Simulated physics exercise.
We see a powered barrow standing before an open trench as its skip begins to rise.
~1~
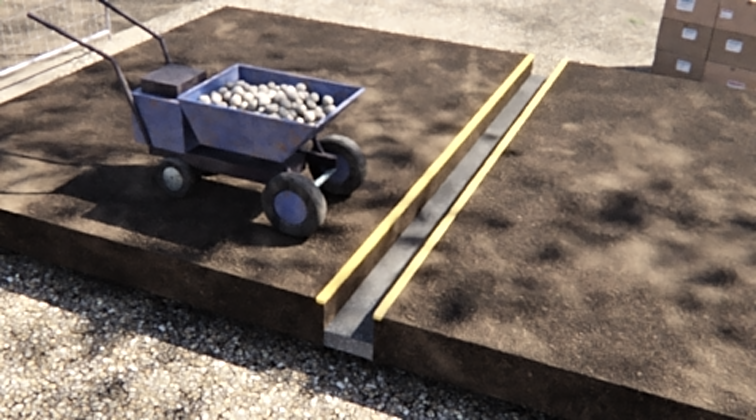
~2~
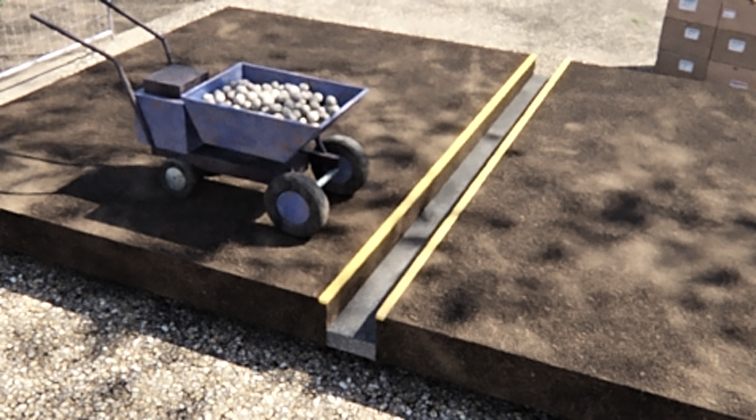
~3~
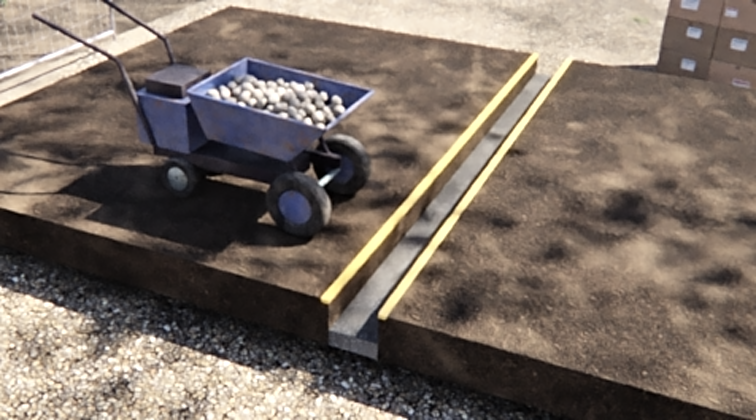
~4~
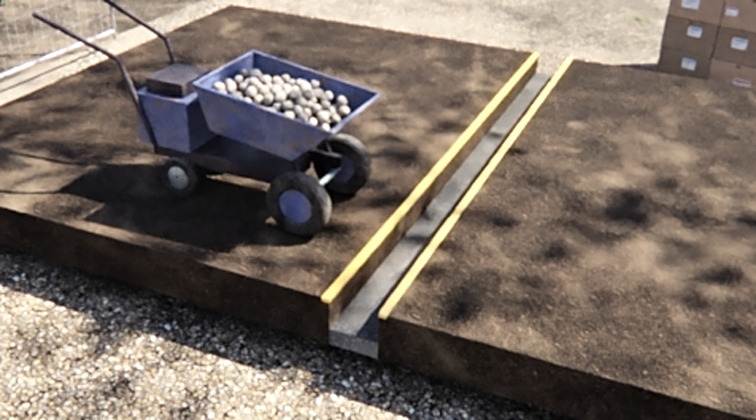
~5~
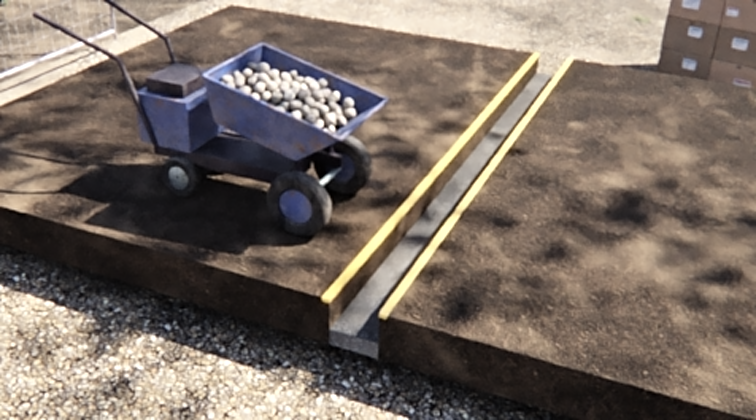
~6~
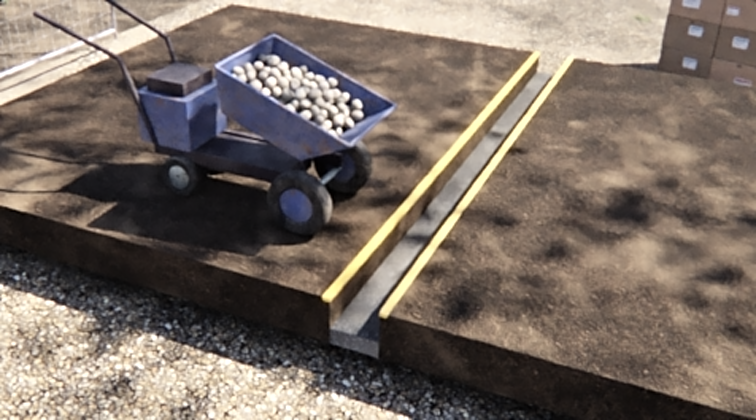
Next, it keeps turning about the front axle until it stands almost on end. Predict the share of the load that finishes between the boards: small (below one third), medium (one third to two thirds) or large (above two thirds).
The share is medium, from one third to two thirds.
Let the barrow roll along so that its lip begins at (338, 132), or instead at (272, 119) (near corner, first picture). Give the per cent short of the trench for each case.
0 % for the first, 20 % for the second.
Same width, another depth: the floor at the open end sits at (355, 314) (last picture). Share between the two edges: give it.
Close to 40 per cent, I reckon.
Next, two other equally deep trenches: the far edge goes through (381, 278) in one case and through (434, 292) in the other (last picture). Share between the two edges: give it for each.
About 10 %, then 90 %.
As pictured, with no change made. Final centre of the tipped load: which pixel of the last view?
Roughly at (431, 240), give or take.
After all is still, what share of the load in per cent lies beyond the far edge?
About 45 %.
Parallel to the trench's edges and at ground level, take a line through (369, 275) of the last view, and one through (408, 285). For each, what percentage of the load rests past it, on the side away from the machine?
Close to 90 and 40 per cent respectively.
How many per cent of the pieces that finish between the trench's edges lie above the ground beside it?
Estimate: Close to 5 in a hundred.
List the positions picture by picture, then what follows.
The first picture shows lip of the skip at (315, 127), level; top of the load at (261, 106), river pebbles; first edge of the trench at (345, 271); far edge at (399, 286), the trench under half as wide as the skip, and about half as deep as wide.
The second picture shows lip of the skip at (319, 128), level; top of the load at (264, 106).
The third picture shows lip of the skip at (325, 130), tipped barely; top of the load at (250, 102).
The fourth picture shows lip of the skip at (332, 134), tipped a little; top of the load at (256, 97).
The fifth picture shows lip of the skip at (340, 140), tipped a little; top of the load at (264, 82).
The sixth picture shows lip of the skip at (349, 147), tipped clearly; top of the load at (261, 82); first edge of the trench at (350, 269); far edge at (405, 284).
Soon after the last picture, skip tipped steeply; all in the skip.
A little later, skip tipped right over; about half in the skip; about a quarter in or heaped over the trench; a small part beyond it; a small part falling.
Later still, skip tipped right over; a stray few in the skip; about half in or heaped over the trench; about half beyond it.
At rest, skip tipped right over; about half in or heaped over the trench; about half beyond it.
